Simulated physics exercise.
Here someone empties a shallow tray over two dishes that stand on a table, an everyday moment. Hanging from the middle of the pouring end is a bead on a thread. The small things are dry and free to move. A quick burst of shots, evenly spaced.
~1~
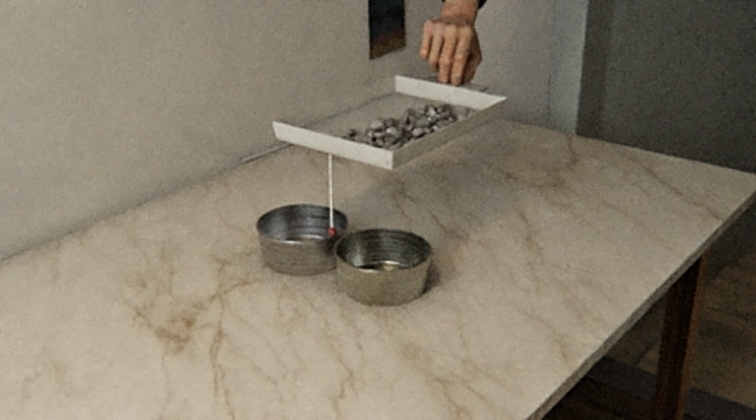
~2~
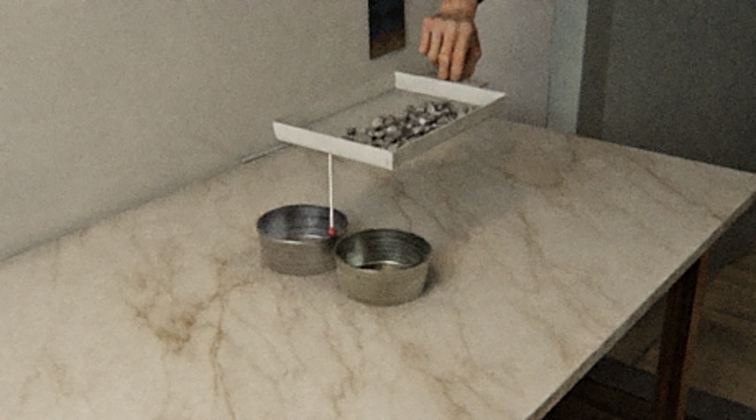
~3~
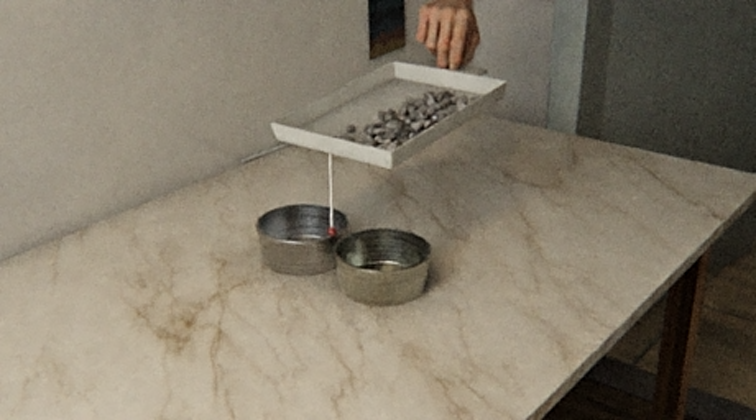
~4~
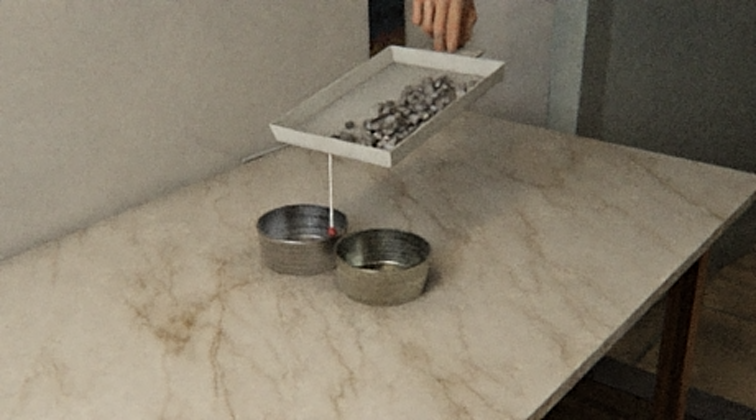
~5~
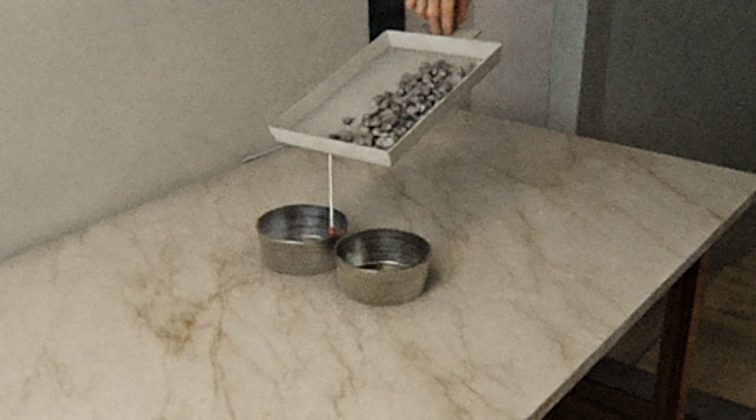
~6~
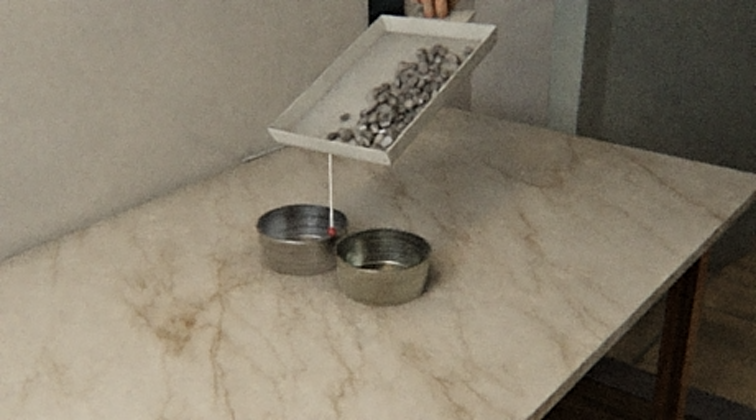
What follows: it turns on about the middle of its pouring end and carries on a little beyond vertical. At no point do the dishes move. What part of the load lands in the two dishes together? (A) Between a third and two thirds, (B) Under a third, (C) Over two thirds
B, under a third.
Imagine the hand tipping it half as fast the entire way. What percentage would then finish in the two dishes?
Roughly 10 in a hundred.
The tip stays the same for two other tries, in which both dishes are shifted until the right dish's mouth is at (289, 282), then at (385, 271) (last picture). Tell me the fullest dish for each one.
First try: The dish on the right-hand side; second try: The dish on the left-hand side.
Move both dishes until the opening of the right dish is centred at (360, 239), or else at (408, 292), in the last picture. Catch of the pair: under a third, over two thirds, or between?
Under a third, then between a third and two thirds.
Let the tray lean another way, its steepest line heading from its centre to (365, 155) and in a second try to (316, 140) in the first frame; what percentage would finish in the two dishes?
Shares: 20 %, then 50 %.
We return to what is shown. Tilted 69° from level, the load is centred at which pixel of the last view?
Somewhere about pixel (331, 136).
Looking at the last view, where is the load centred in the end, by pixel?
I'd place the middle at about (260, 297).
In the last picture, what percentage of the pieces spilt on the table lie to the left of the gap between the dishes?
Close to 100 per cent of the spill, I think.
Soon after the last picture, tray tipped steeply; nearly all on the tray; a stray few in the air.
A little later, tray tipped past a quarter turn; about a quarter on the tray; a stray few in the left dish; about half outside both; about a quarter in the air.
Later still, tray tipped past a quarter turn; a small part in the left dish; nearly all outside both.
At rest, tray tipped past a quarter turn; none in the right dish; a small part in the left dish; nearly all outside both.
